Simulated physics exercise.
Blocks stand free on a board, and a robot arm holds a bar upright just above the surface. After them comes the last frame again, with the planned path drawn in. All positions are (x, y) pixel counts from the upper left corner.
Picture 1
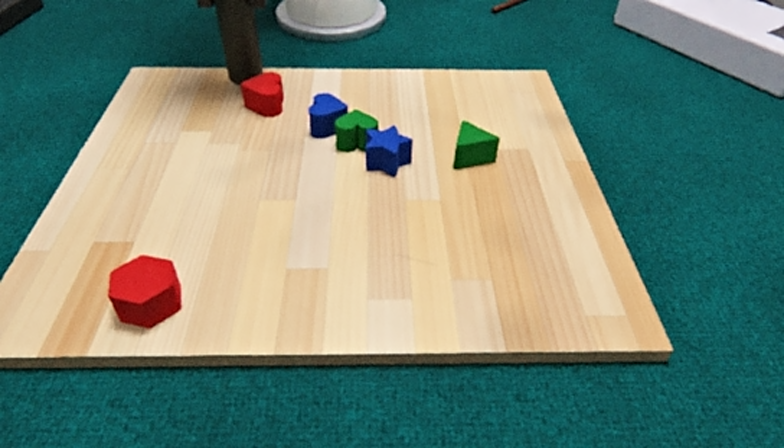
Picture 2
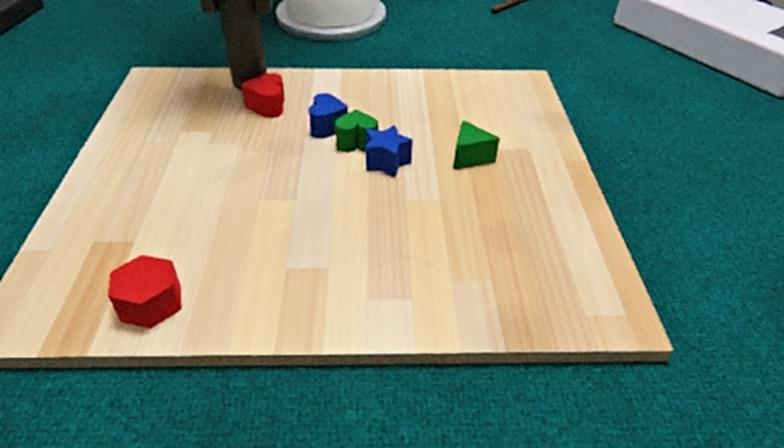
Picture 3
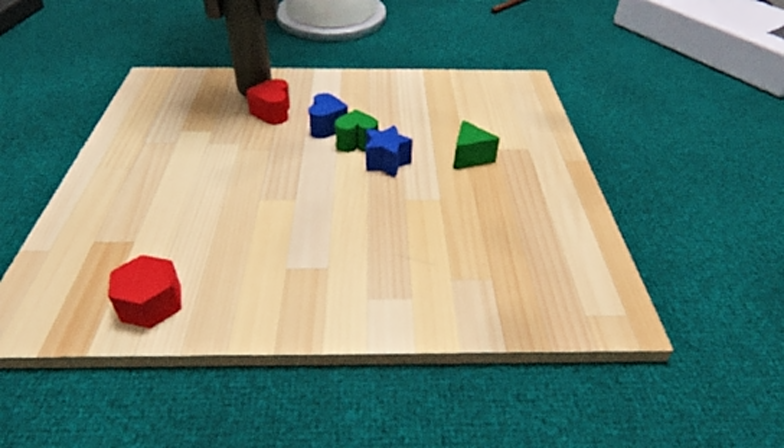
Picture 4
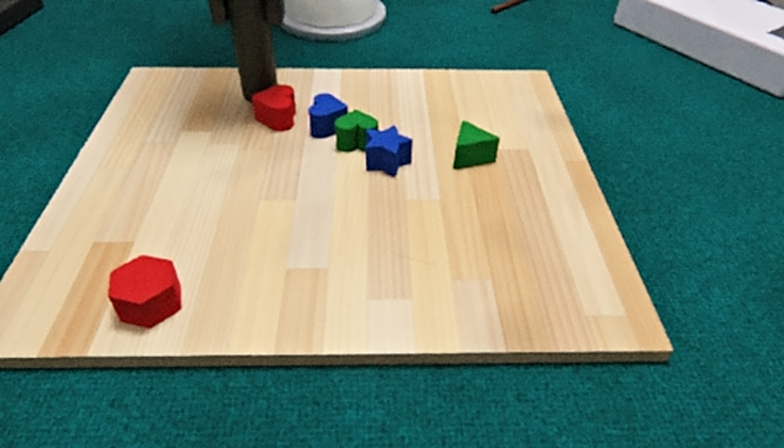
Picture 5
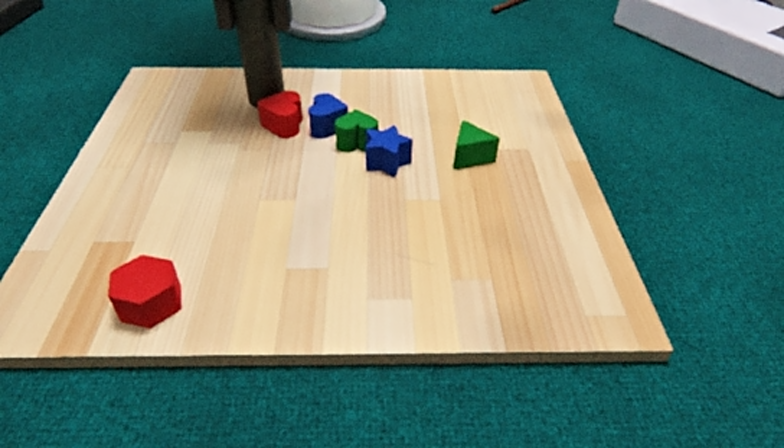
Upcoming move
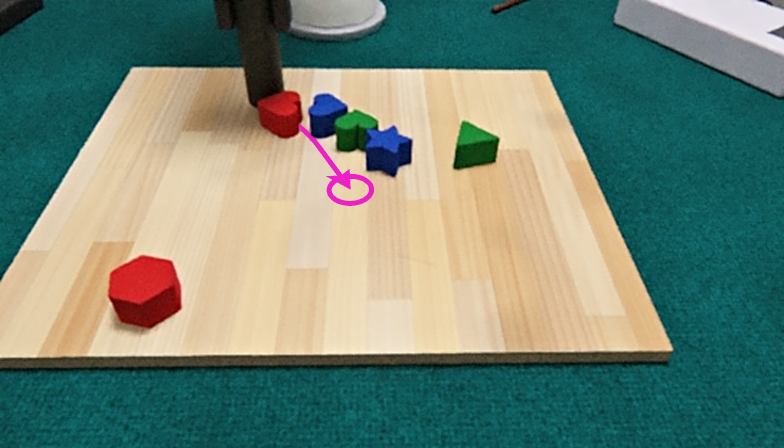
Dark upright bar nudging a red heart-shaped block slightly right and towards the viewer on a wooden board, other blocks staying still.
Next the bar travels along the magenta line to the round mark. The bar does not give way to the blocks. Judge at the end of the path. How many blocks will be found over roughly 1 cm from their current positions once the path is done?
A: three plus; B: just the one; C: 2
A - three plus.
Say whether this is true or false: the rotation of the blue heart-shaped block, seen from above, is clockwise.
That statement is not accurate.
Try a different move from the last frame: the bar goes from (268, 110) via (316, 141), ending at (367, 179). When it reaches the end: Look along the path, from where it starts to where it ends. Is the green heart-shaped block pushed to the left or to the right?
Seen from start to end, it moves left.
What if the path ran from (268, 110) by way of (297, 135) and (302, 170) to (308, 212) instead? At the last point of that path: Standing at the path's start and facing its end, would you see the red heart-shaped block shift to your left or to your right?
Left.
Path on the board, from (268, 110) via (316, 143), ending at (350, 190).
The first path, step by step. One third of the way, bar at (303, 122); red heart-shaped block at (309, 127), turned 15° clockwise; blue heart-shaped block at (341, 110), turned 45° anticlockwise; green heart-shaped block at (370, 122).
Two thirds of the way, bar at (326, 149); red heart-shaped block at (322, 157), turned 50° clockwise; blue heart-shaped block at (347, 110), turned 35° anticlockwise; green heart-shaped block at (372, 123); blue star block at (392, 140).
At the end, bar at (350, 181); red heart-shaped block at (326, 188), turned 75° clockwise; blue heart-shaped block at (347, 110), turned 35° anticlockwise; green heart-shaped block at (372, 123); blue star block at (392, 140).
